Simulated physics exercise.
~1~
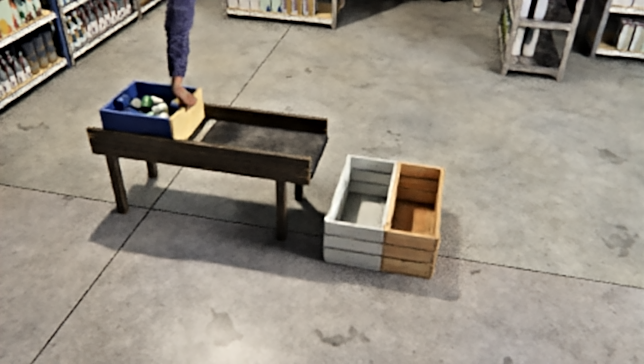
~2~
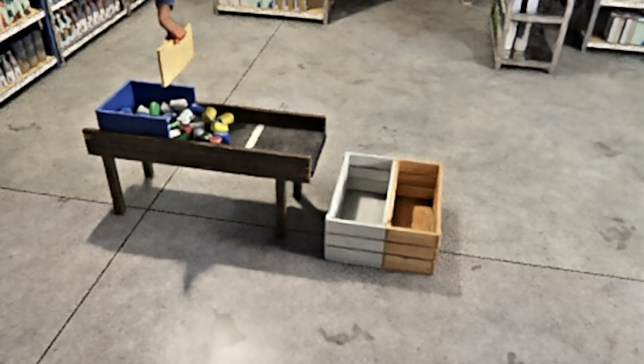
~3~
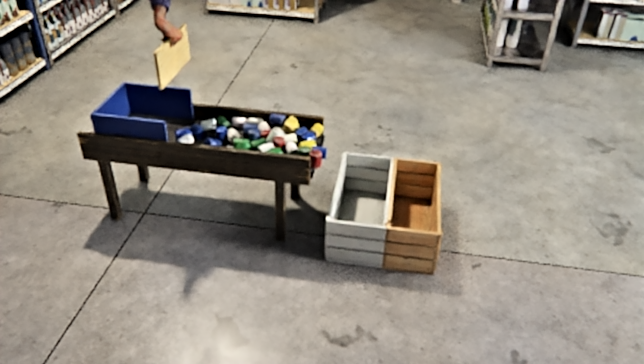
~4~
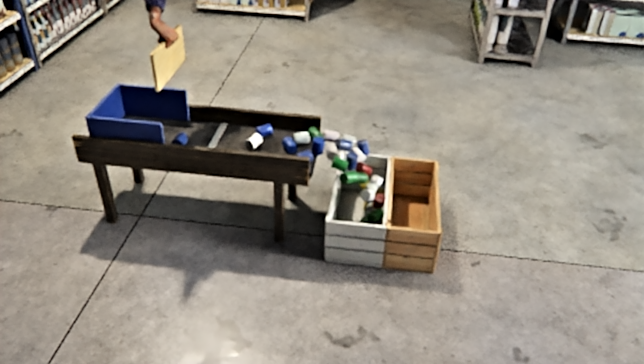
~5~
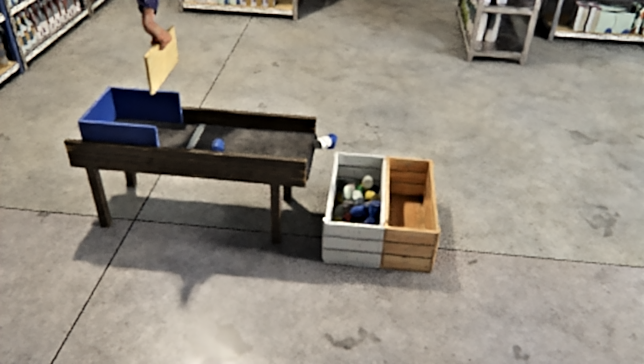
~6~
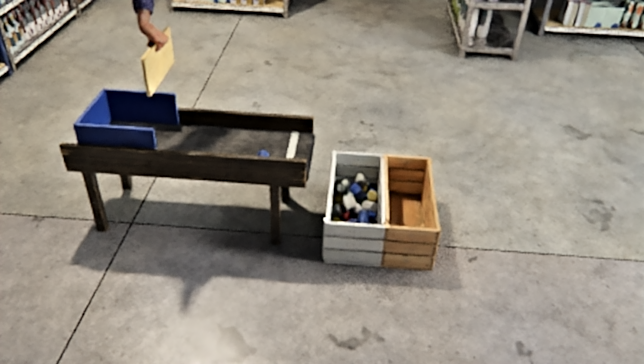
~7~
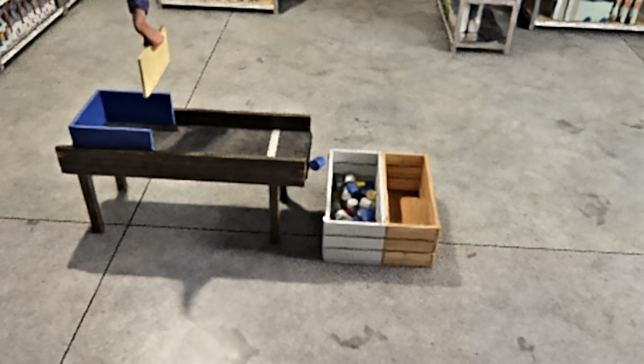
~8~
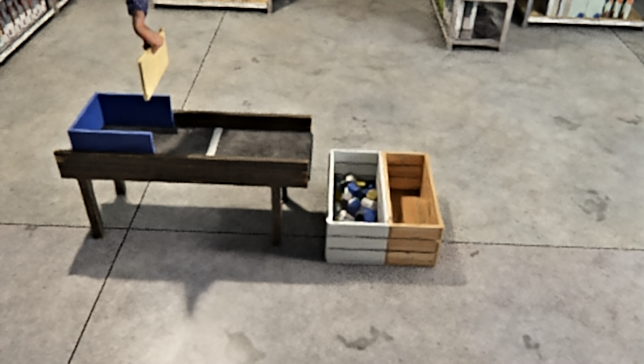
A hand lifts a pale yellow gate from the end of a blue pen full of small colourful jars, set on a dark raised belt. The jars spill out and slide right along the belt in a loose crowd, many lying on their sides. Reaching the far end, they tumble off in a stream into the white tub, the nearer of two bins on the concrete floor. A few stragglers follow, and the last blue one drops off the edge. At the end, the jars lie heaped in the white tub, while the wooden bin beside it stays empty.
